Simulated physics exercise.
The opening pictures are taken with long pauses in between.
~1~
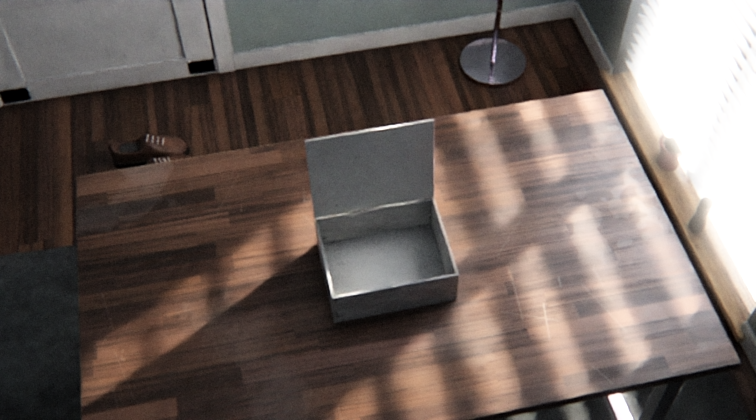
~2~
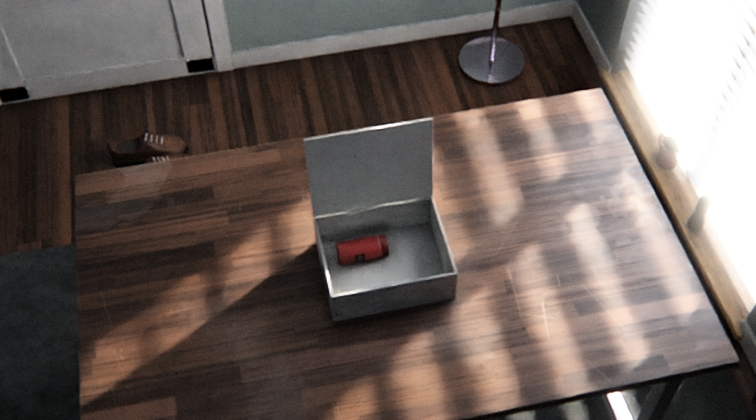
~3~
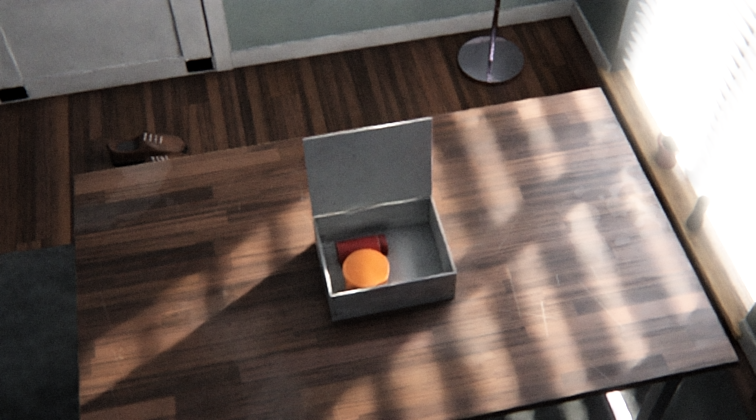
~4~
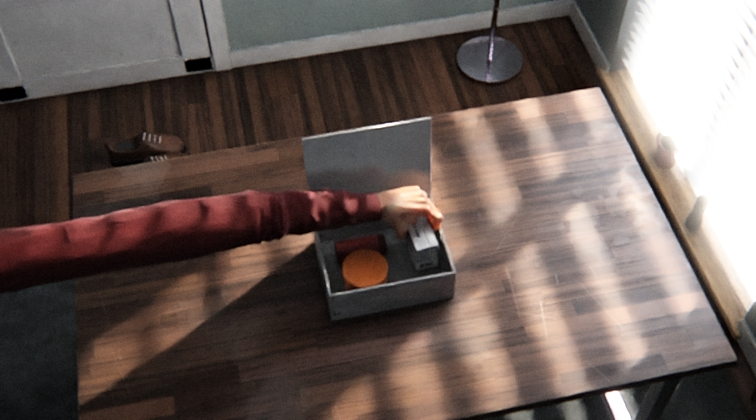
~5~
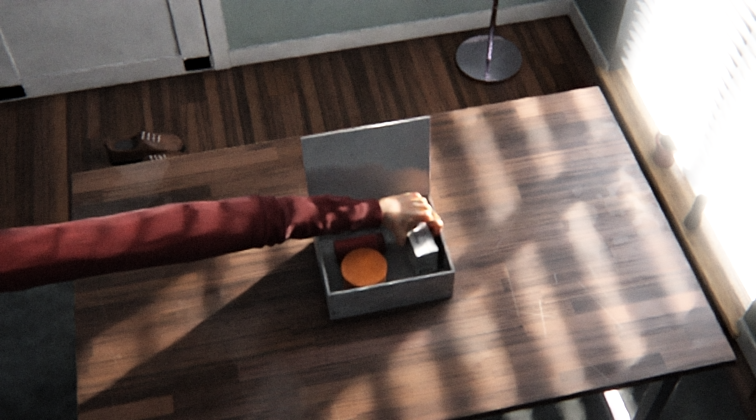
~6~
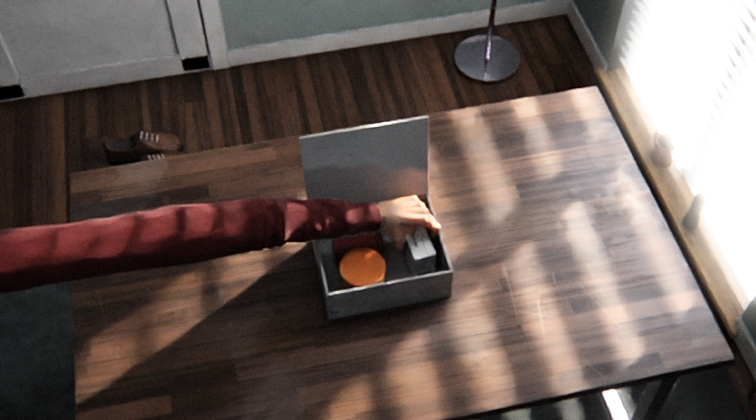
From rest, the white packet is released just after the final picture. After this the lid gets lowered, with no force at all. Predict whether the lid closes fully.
I predict it will fully lower.
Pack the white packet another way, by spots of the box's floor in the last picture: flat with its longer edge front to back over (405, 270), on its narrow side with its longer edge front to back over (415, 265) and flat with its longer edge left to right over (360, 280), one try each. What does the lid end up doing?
First, it closes; second, it closes; third, it is held up.
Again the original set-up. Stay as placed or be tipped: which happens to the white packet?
Looking at the last picture, it is left as set.
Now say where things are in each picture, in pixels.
In the first picture, the last thing is not in view yet.
In the second picture, the last thing is not in view yet.
In the third picture, the last thing is not in view yet; orange tub (366, 278).
In the fourth picture, on its way; white packet (418, 236); orange tub (365, 278).
In the fifth picture, on its way; white packet (418, 242); orange tub (364, 277).
In the sixth picture, in place under the hand; white packet (416, 246); orange tub (363, 276).
Then, 1.20 s later than the last frame, lid starting down.
Then, 1.60 s later than the last frame, lid 58° above the rim.
Then, 1.90 s later than the last frame, lid 33° above the rim.
Then, 2.10 s later than the last frame, lid 13° above the rim.
When it is over, lid shut; all 3 as before. End places, in pixels of the last picture, white packet near (416, 246).
